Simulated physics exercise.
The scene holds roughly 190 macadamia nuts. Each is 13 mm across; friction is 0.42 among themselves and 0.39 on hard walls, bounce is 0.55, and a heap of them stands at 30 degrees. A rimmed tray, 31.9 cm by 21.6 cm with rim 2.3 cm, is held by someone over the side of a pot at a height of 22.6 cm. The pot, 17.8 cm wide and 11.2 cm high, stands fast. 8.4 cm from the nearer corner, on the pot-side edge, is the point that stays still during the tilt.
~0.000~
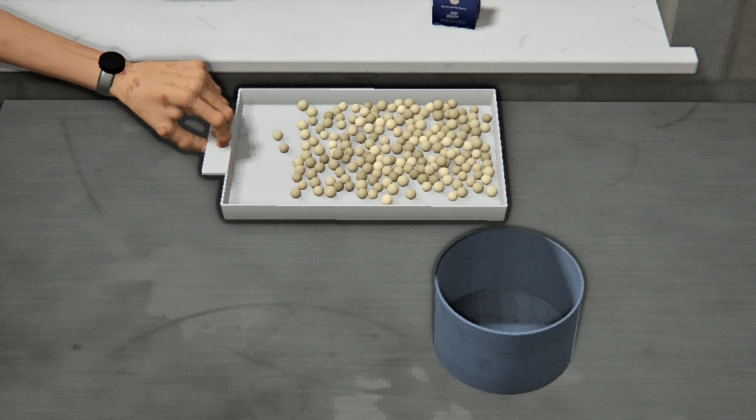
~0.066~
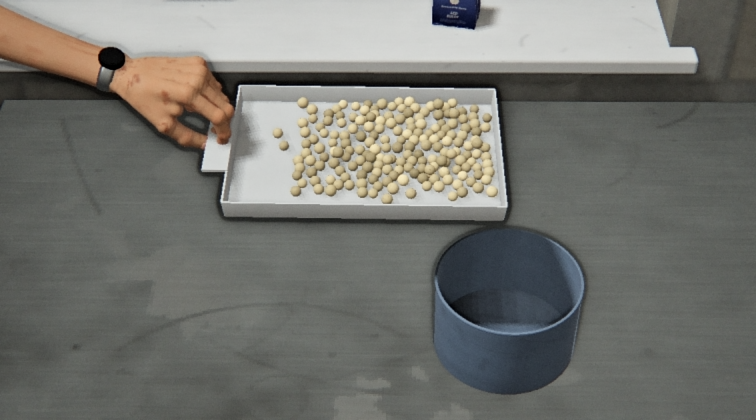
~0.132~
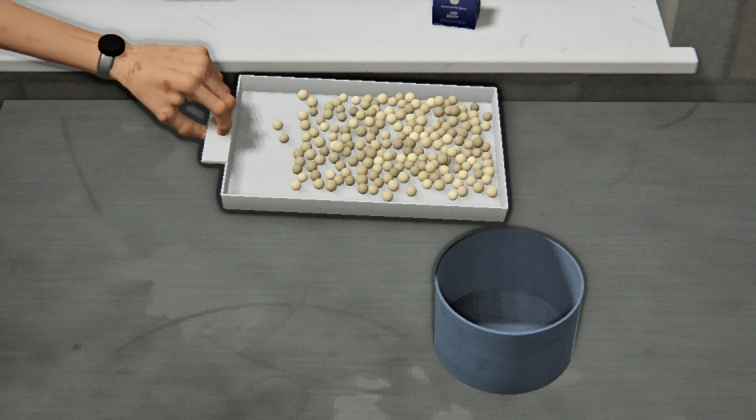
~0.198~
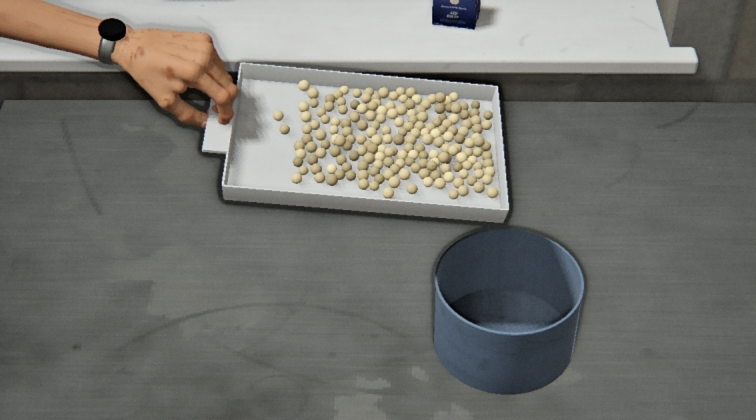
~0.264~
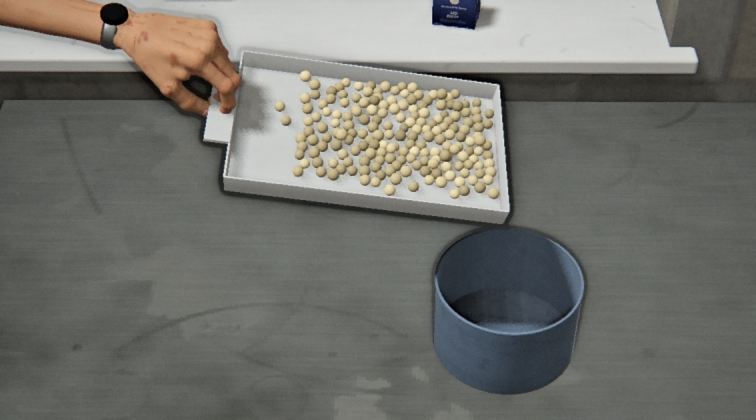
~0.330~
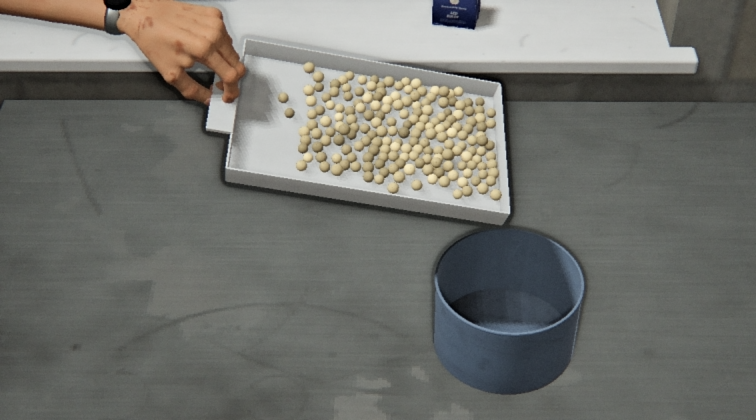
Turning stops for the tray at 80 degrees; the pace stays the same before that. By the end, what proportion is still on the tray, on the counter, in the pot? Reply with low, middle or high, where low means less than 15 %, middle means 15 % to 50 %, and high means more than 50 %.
My answer: Tray - high; counter - low; pot - low.
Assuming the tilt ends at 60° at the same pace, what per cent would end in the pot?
Estimated share: About 0 %.
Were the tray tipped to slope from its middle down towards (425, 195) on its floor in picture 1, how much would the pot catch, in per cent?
The share would be about 0 percent.
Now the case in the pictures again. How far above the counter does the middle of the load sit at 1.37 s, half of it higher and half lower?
Roughly 30 centimetres, give or take.
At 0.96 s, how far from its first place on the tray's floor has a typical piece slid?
By then it sits near 4 cm from where it began.
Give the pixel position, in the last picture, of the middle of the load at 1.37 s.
The load's centre is near (477, 129) at that time.
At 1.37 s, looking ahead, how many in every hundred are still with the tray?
I'd put it at roughly 100 per cent.
After 0.96 s, tilt 45 degrees; the tray holds 100 %, the pot 0 %.
Then, at 1.37 s, tilt 65 degrees; the tray holds 100 %, the pot 0 %.
After 1.87 s, tilt 80 degrees; the tray holds 100 %, the pot 0 %.
In the end, at 2.2 s, tray 100 %, counter 0 %, pot 0 %.
